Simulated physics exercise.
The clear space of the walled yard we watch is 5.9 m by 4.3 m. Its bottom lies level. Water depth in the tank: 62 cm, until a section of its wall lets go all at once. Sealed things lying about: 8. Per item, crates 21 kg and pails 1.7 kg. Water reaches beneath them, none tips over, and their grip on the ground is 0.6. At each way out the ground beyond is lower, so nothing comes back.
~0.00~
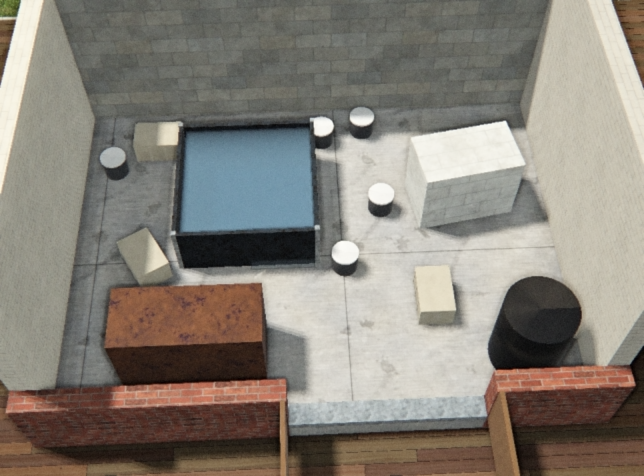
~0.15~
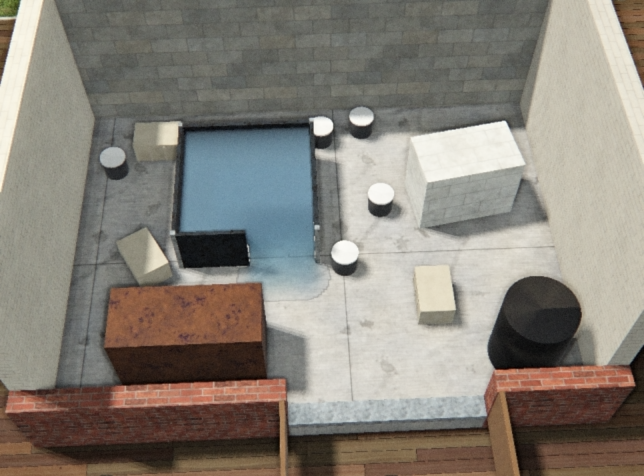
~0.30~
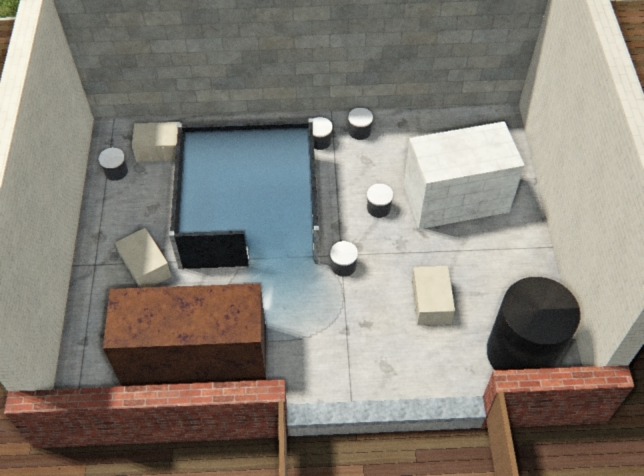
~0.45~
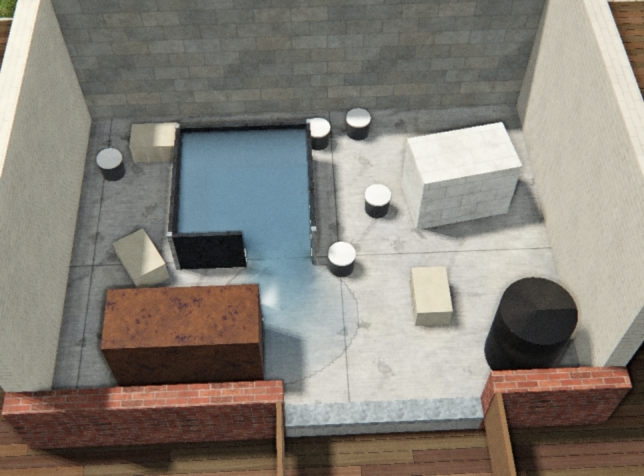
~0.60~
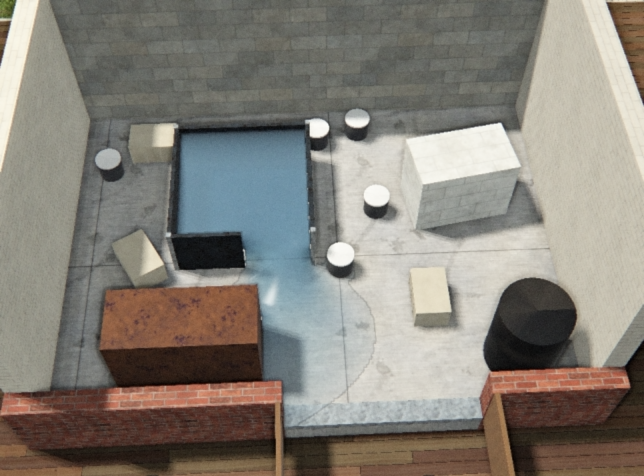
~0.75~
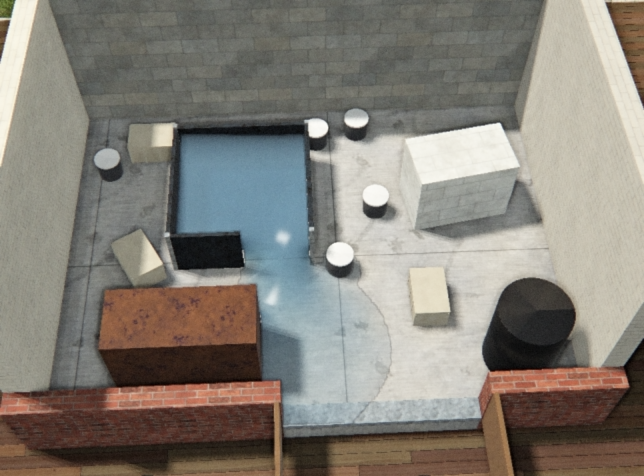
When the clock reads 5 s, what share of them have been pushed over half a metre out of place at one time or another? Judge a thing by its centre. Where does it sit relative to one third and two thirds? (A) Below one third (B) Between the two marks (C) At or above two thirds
Below one third (A).
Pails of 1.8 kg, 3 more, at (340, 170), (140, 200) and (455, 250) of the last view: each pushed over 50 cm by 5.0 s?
Respectively: Doesn't reach it; doesn't reach it; doesn't reach it.
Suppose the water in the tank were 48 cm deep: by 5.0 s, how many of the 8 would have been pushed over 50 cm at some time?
Count: 0.
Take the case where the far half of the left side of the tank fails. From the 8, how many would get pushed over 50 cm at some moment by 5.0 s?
You'd get 4 in that case.
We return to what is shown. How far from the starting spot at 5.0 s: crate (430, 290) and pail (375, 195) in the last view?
The first ends 0 centimetres from its start and the second 0 centimetres.
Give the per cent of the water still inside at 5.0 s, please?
Roughly 54 percent.
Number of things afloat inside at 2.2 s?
0 of them.
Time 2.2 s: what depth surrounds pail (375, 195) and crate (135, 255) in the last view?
Close to 0 and 3 centimetres.
After 1.1 s 0 of 8 are over 50 cm from their spots; 0 afloat.
After 2.2 s 0 of 8 are over 50 cm from their spots; 0 afloat.
After 3.5 s 0 of 8 are over 50 cm from their spots; 0 afloat.
After 5.0 s 1 of 8 are over 50 cm from their spots, and 1 have been at some point; 1 afloat.
